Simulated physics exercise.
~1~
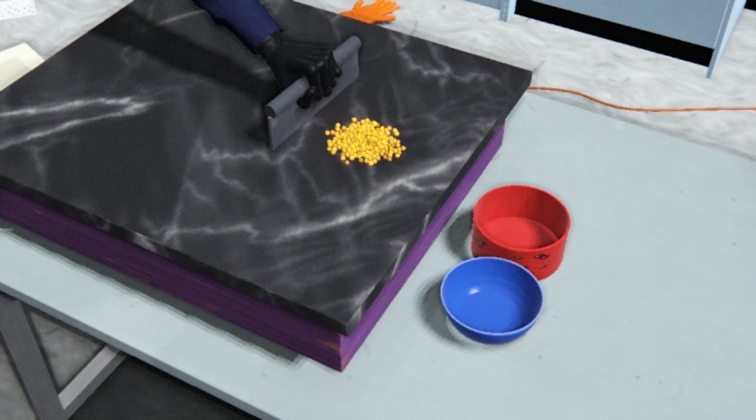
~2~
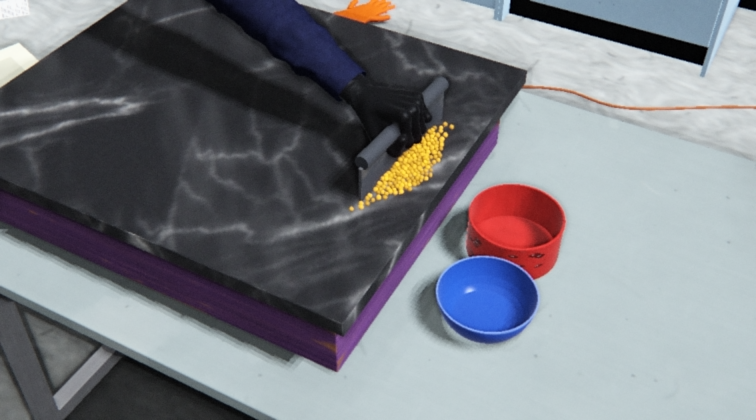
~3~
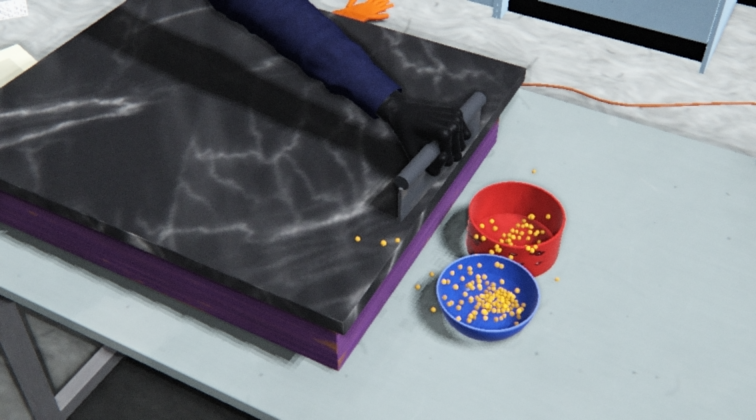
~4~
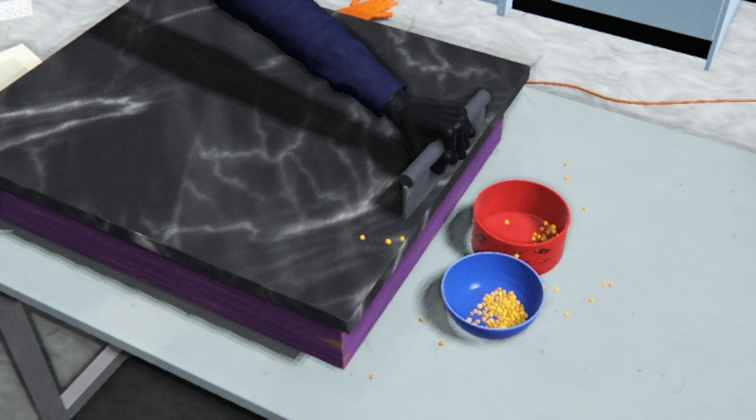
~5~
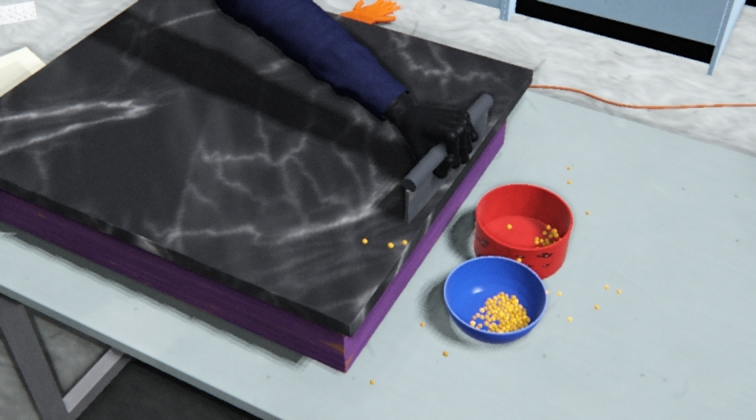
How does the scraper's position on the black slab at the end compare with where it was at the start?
At the start the scraper is farther back on the slab, to the left of the kernel heap. By the end it has moved right and down and rests near the slab's right edge, close to the pot and bowl.
